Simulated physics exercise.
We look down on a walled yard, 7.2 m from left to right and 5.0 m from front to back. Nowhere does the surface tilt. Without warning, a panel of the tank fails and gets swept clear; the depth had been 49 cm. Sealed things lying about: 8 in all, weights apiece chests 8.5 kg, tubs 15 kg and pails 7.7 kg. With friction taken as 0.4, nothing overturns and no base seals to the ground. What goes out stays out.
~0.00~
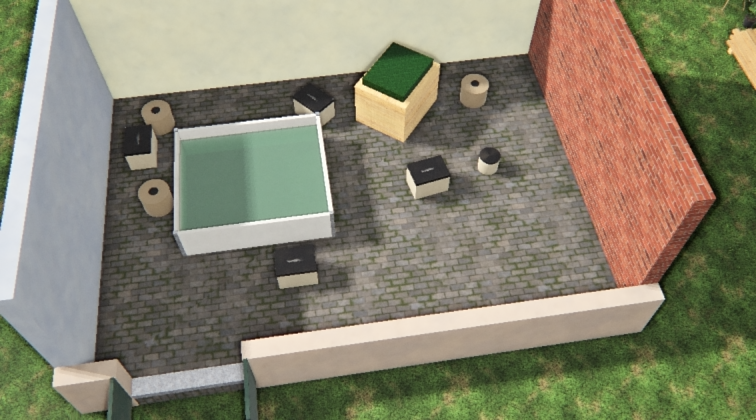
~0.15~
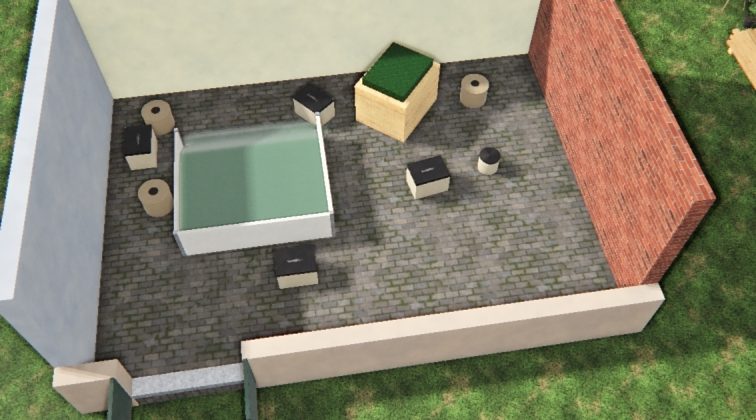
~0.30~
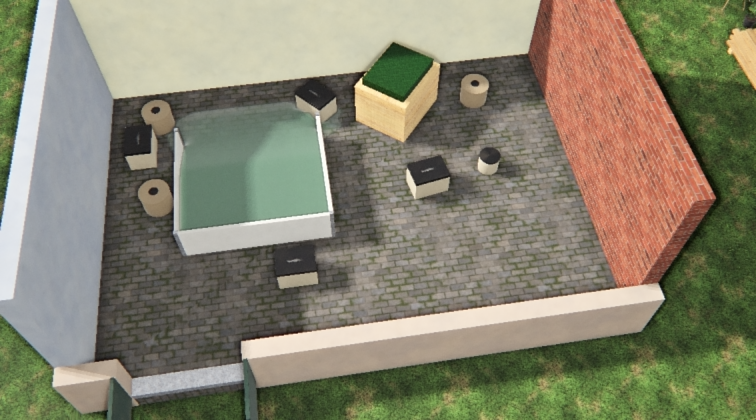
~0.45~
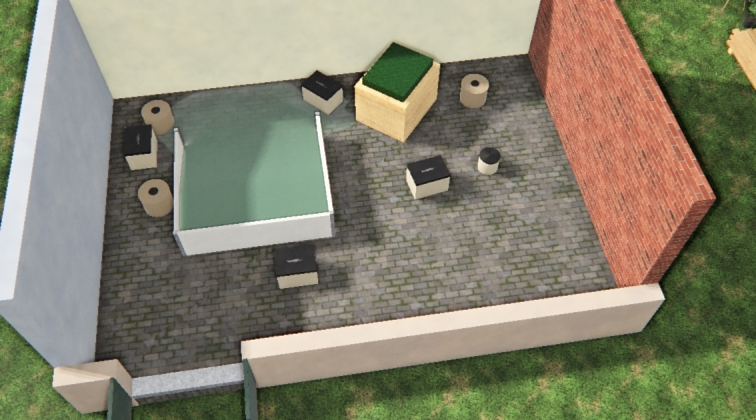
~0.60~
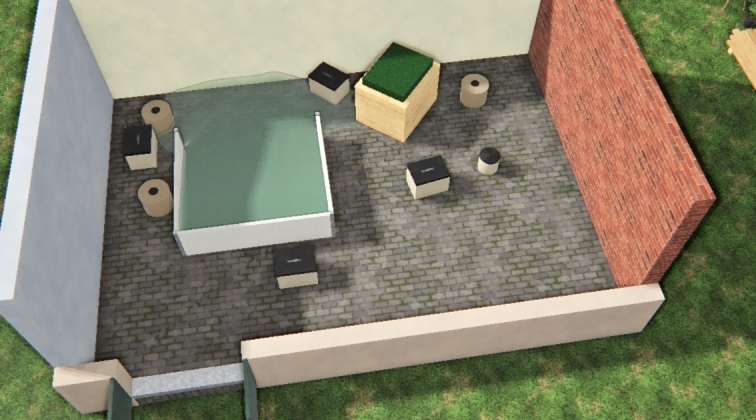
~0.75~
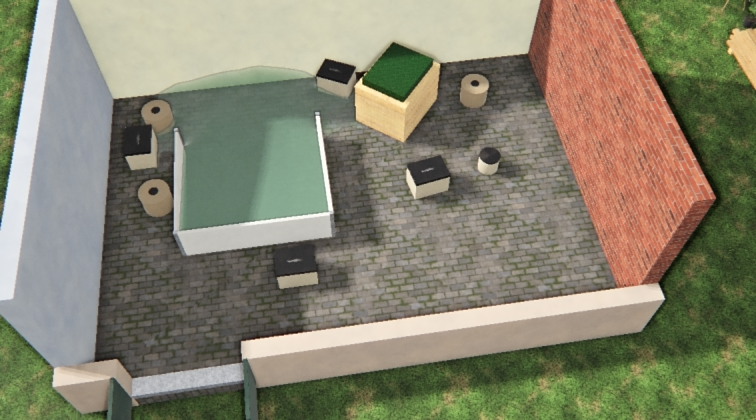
Walled paved yard from above, back panel of a tank giving way, water spreading toward the rear wall and pushing one black-topped box rightward.
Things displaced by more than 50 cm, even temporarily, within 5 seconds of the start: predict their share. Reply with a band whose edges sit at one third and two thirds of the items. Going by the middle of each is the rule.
Band: One third to two thirds.
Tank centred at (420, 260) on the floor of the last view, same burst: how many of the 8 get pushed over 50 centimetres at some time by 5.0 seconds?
Result: 5.
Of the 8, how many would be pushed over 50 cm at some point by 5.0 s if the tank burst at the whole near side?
In that case the number is 1.
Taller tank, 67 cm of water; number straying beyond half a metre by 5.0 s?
It would come to 6 of them.
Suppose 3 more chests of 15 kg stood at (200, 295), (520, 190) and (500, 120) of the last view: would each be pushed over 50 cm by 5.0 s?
In that order: Under, under, short of it.
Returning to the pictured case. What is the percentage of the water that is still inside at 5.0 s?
Still held: Near 98 %.
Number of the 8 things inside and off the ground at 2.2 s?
Count: 2.
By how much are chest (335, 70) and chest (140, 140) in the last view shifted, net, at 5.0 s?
The first is off by 120 cm, the second by 150 cm.
After 1.1 s 1 of 8 are over 50 cm from their spots; 0 afloat.
After 2.2 s 2 of 8 are over 50 cm from their spots; 2 afloat.
After 3.5 s 4 of 8 are over 50 cm from their spots; 2 afloat.
After 5.0 s 4 of 8 are over 50 cm from their spots, and 4 have been at some point; 2 afloat.
